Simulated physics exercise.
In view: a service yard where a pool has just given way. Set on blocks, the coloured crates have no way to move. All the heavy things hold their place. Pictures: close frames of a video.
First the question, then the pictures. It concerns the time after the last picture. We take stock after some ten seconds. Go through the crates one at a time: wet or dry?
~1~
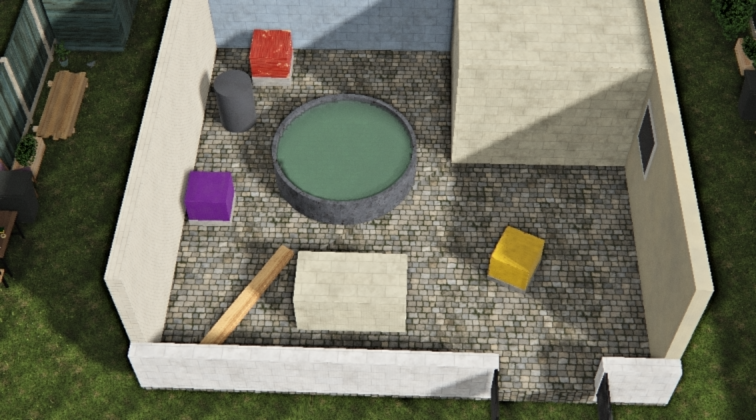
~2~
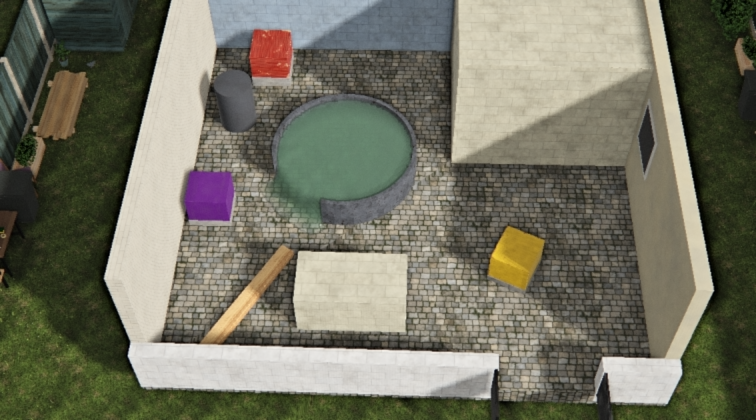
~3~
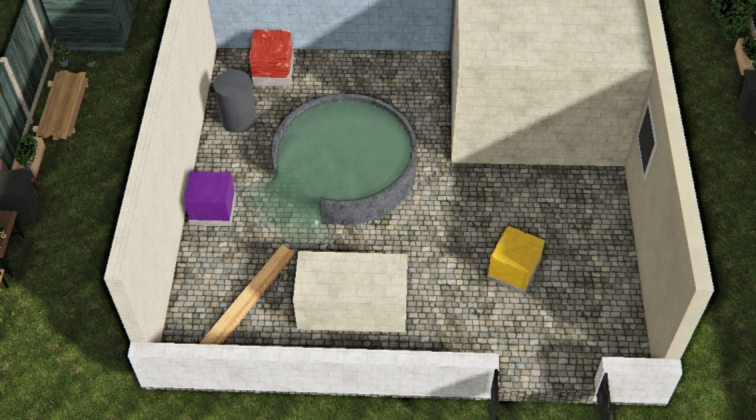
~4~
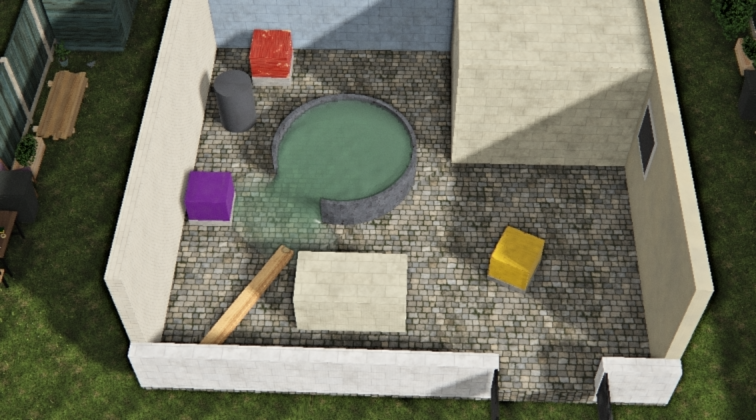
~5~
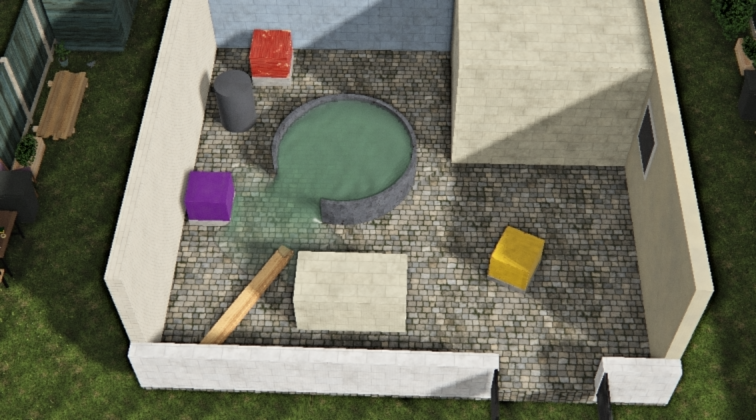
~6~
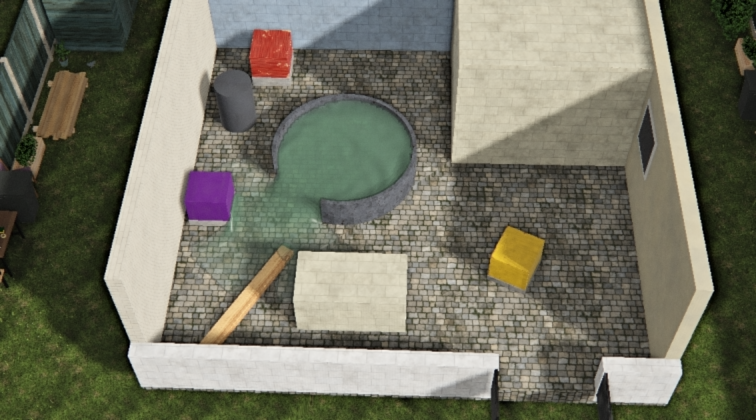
As I see it, yellow crate: Safe. Purple crate: Not safe. Red crate: Safe.
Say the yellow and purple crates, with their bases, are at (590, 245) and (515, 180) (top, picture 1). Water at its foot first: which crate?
It is the red one.
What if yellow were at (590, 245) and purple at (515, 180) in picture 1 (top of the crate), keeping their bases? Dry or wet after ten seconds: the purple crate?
As for the purple one, it keeps clear.
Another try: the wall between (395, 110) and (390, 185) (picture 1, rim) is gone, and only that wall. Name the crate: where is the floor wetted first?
The yellow crate.
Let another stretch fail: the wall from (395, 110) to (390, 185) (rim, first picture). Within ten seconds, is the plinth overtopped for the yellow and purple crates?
As I see it, yellow is doused and purple stays clear.
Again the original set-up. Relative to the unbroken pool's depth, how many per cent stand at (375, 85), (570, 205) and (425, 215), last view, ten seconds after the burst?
Going in order, roughly 4, 2 and 4 %.
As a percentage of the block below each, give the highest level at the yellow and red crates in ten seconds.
I'd say 70 per cent for the first one and 40 per cent for the second.
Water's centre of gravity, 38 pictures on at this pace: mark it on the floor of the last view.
My reading is close to (301, 244).
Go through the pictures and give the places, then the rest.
In the first frame, still water in the round pool at (345, 150).
In the second frame, water pours out at (294, 199) and has run to (266, 185).
In the third frame, the front is at (245, 195), out from the gap at (294, 199).
In the fourth frame, water pours out at (294, 200) and has run to a hidden place.
In the fifth frame, water pours out at (294, 200) and has run to a hidden place.
In the sixth frame, water pours out at (294, 199) and has run to (231, 287).
A moment on, water covers 20 % of the floor; the yellow crate not reached, the purple crate water round its plinth, the red crate not reached.
Next, water covers 25 % of the floor; the yellow crate not reached, the purple crate water round its plinth, the red crate not reached.
Then, water covers 35 % of the floor; the yellow crate not reached, the purple crate water round its plinth, the red crate not reached.
Later, water covers 60 % of the floor; the yellow crate water round its plinth, the purple crate water round its plinth, the red crate water round its plinth.
In the end, water covers 90 % of the floor; the yellow crate stayed above the water, the purple crate was topped, the red crate stayed above the water.
